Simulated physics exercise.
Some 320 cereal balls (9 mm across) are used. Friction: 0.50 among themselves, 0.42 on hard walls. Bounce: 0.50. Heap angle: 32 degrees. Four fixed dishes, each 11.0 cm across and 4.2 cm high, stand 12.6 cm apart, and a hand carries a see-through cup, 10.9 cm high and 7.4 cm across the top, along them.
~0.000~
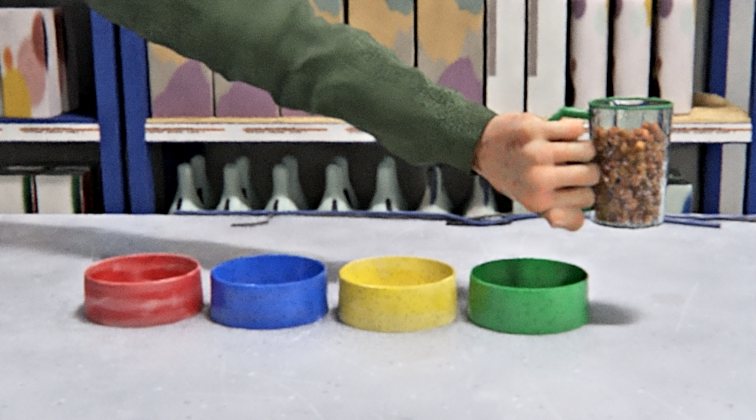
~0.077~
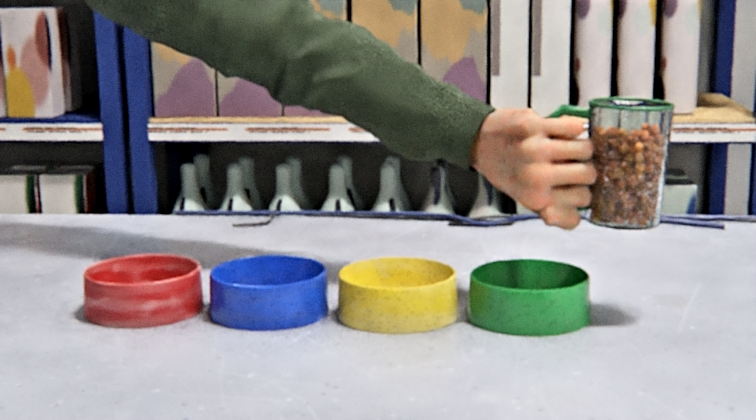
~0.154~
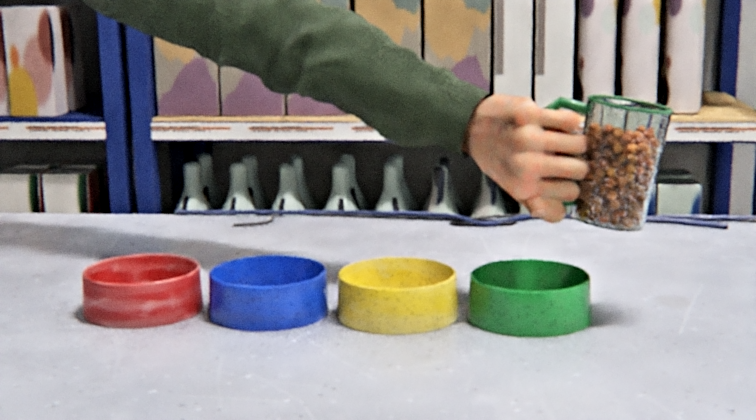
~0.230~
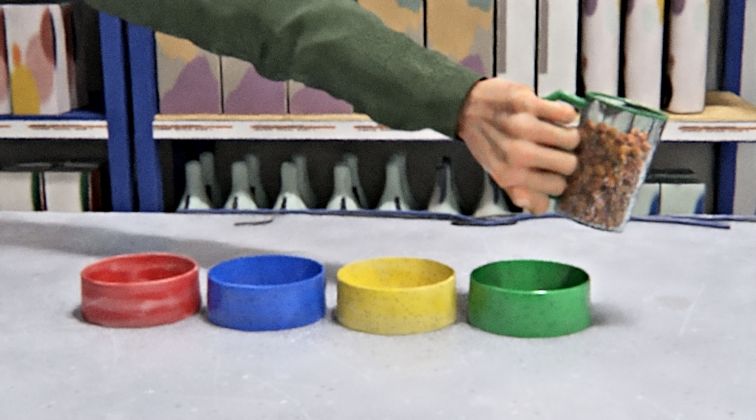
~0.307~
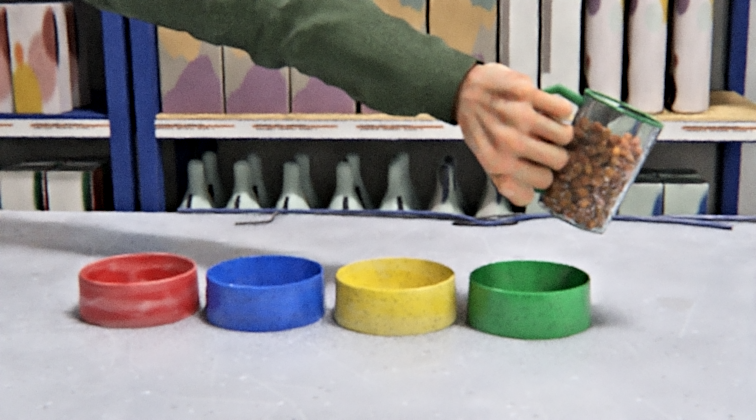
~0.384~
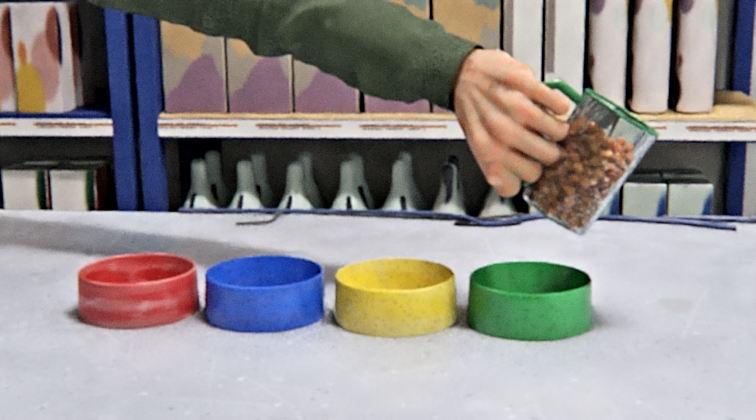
In the video, a hand holds a clear cup of small brown pieces above a table with red, blue, yellow and green dishes in a row, then tilts the cup clockwise to the right while moving it slightly left.
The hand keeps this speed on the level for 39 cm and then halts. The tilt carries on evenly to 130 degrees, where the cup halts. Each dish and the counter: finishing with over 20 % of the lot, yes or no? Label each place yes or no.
Red: No. Blue: No. Green: Yes. Yellow: No. Counter: No.
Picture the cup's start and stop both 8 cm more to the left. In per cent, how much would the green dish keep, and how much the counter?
Shares in that case - green 0 / counter 10.
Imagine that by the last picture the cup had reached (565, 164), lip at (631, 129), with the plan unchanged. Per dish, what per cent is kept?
The red dish keeps 0, the blue one 0, the green one 0 and the yellow one 90.
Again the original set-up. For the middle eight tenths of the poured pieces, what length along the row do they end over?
It spans about 7 centimetres along the dishes.
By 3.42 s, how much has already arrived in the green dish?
95 % so far.
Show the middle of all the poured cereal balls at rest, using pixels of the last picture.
Centre at rest: Approx. (518, 300) px.
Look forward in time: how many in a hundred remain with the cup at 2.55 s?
Reading: Approx. 0 %.
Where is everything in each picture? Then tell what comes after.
Cup at (629, 162), tilt 0 degrees, lip at (672, 103), moved 0.0 cm; middle of the pieces at (632, 173); green dish at (529, 274); yellow dish at (397, 272); blue dish at (269, 270); red dish at (143, 269), in the first frame.
Cup at (627, 163), tilt 2 degrees, lip at (673, 105), moved 0.3 cm; middle of the pieces at (630, 174), in the second frame.
Cup at (618, 163), tilt 9 degrees, lip at (671, 111), moved 1.2 cm; middle of the pieces at (620, 174), in the third frame.
Cup at (608, 163), tilt 17 degrees, lip at (667, 117), moved 2.1 cm; middle of the pieces at (608, 174), in the fourth frame.
Cup at (597, 163), tilt 24 degrees, lip at (662, 125), moved 3.1 cm; middle of the pieces at (596, 175), in the fifth frame.
Cup at (588, 164), tilt 32 degrees, lip at (657, 134), moved 4.0 cm; middle of the pieces at (585, 175); green dish at (530, 278); yellow dish at (395, 275); blue dish at (264, 272); red dish at (137, 269). The cup turns about 100 degrees a second and travels 12 cm a second, in the sixth frame.
Then, at 1.68 s, tilt 130 degrees; cup holds 0 %, green 95 %.
After 2.55 s, tilt 130 degrees; cup holds 0 %, green 95 %.
After 3.42 s, tilt 130 degrees; cup holds 0 %, green 95 %.
By 3.7 s all is still; red 0 %, blue 0 %, green 95 %, yellow 0 %, counter 5 %.
